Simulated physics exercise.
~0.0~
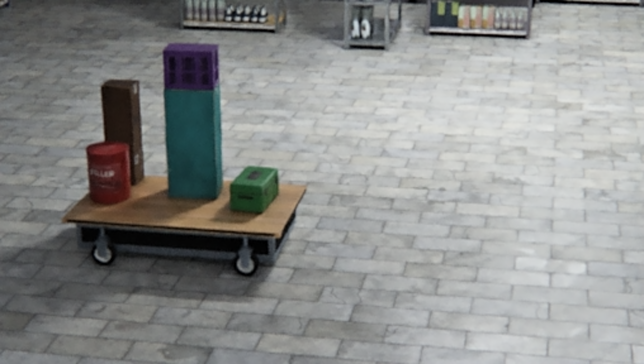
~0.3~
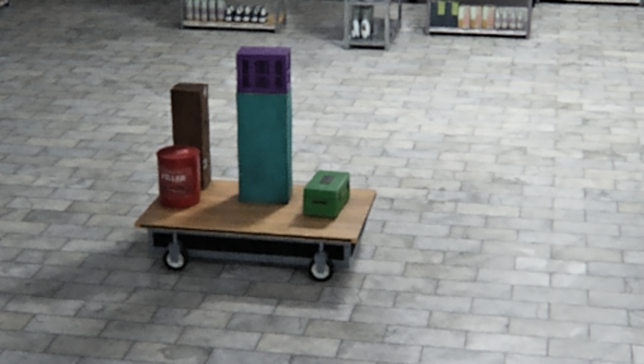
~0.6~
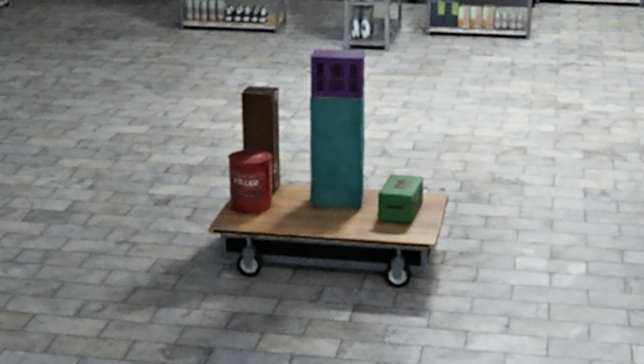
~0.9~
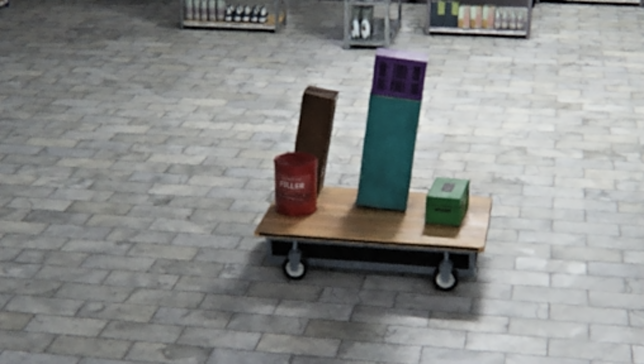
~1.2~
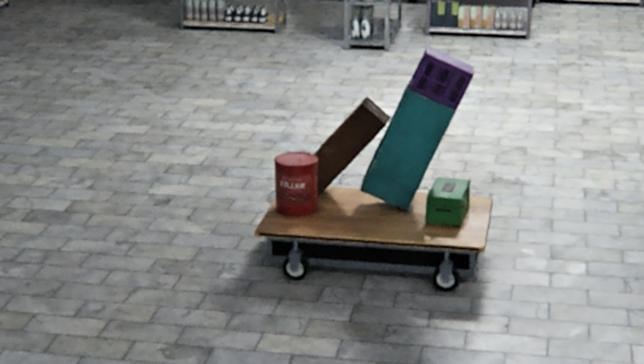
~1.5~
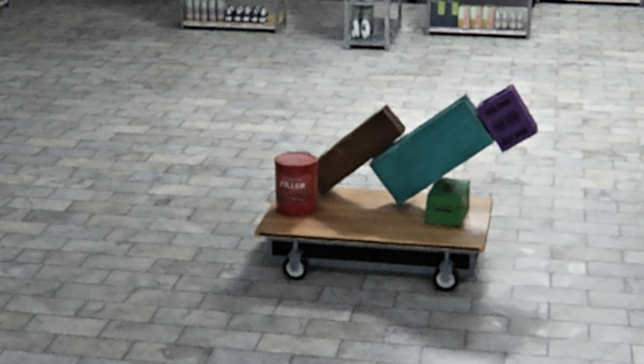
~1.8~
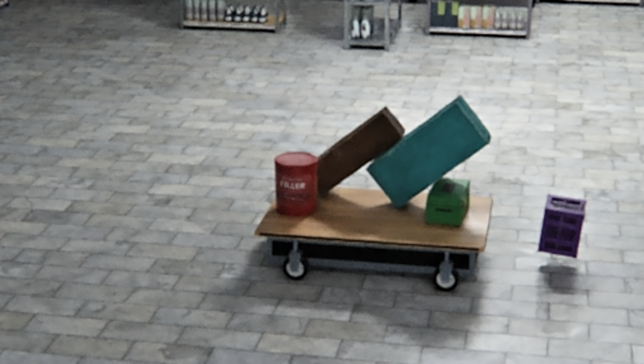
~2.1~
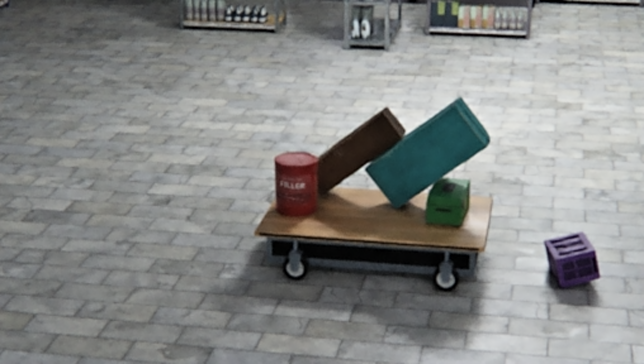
A flat wooden cart on small wheels rolls to the right across a grey brick-patterned floor, seen from above, with store shelves along the far edge. It carries a red pail at the left, a tall brown box behind it, a tall turquoise box topped by a purple crate, and a small green toolbox at the right. The cart stops, and both tall boxes tip to the right. The purple crate slides off the turquoise box and drops to the floor beyond the cart. It ends on the floor at the right, while the two boxes rest slanted on the deck and the pail and toolbox keep their places.
